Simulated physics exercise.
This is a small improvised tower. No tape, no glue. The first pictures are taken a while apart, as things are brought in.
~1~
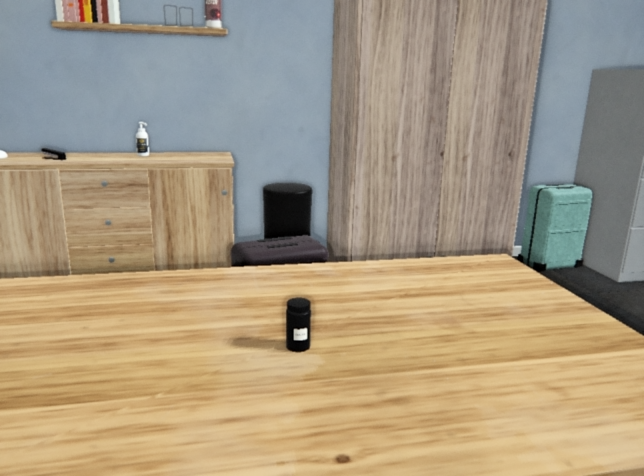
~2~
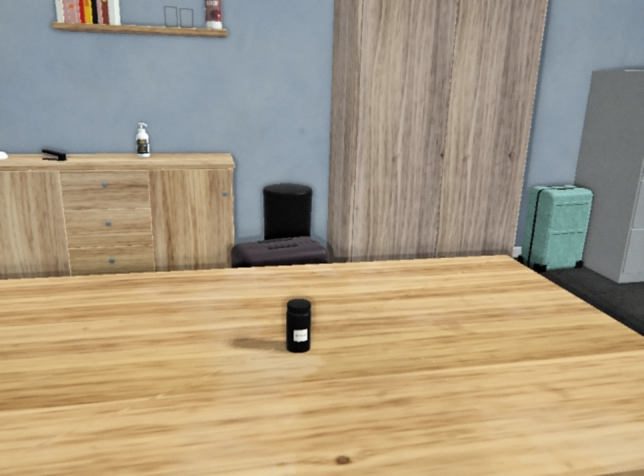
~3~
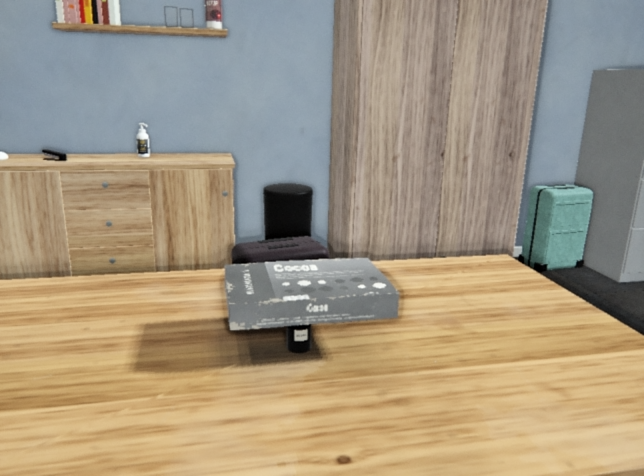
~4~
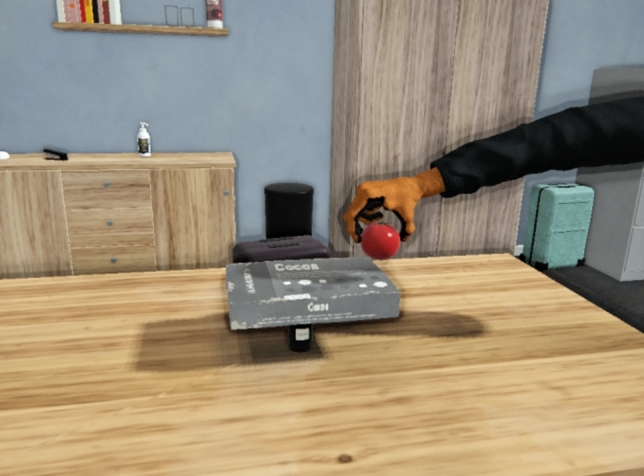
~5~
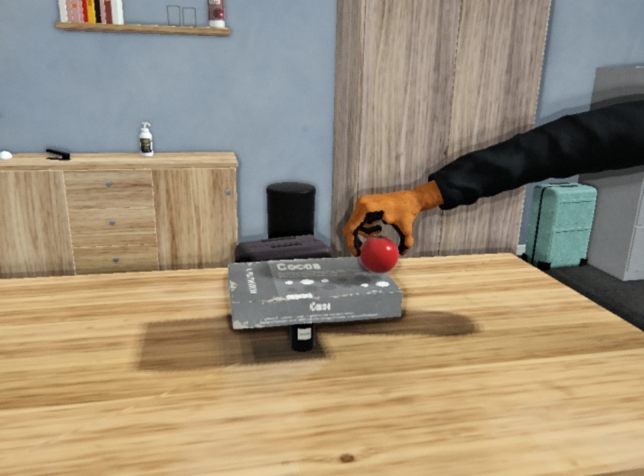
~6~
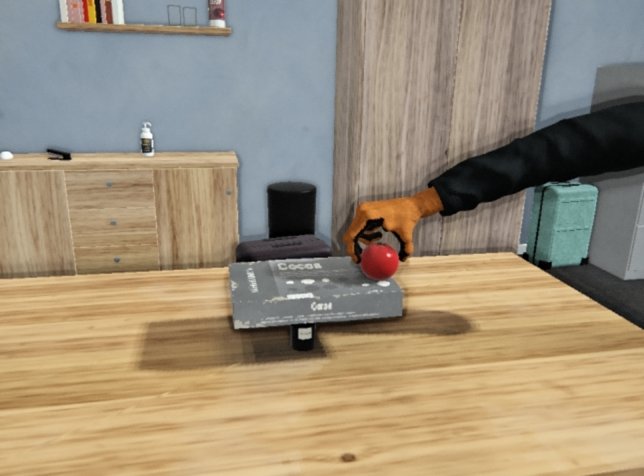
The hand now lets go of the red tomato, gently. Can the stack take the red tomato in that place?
It loses its balance.
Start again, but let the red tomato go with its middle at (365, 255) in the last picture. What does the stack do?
Then it comes apart.
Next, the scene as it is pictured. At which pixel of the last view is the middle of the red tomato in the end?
At about (439, 330).
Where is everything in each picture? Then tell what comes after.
In the first frame, the last thing is not in view yet.
In the second frame, the last thing is not in view yet.
In the third frame, the last thing is not in view yet; grey packet (307, 290).
The fourth frame shows on its way; red tomato (380, 241); grey packet (308, 289).
The fifth frame shows on its way; red tomato (379, 254); grey packet (310, 289).
The sixth frame shows in place under the hand; red tomato (379, 261); grey packet (311, 288).
Then, 0.30 s past the last view, red tomato now fallen; grey packet rocked 30° from its first pose.
Then, 0.40 s past the last view, grey packet rocked 43° from its first pose.
Then, 0.50 s past the last view, grey packet rocked 40° from its first pose.
Then, 0.60 s past the last view, grey packet rocked 32° from its first pose.
Finally, fallen, red tomato; moved from the start, grey packet; black shaker still in place. Final places as the last picture's camera would see them, red tomato near (439, 330). The stack comes apart.
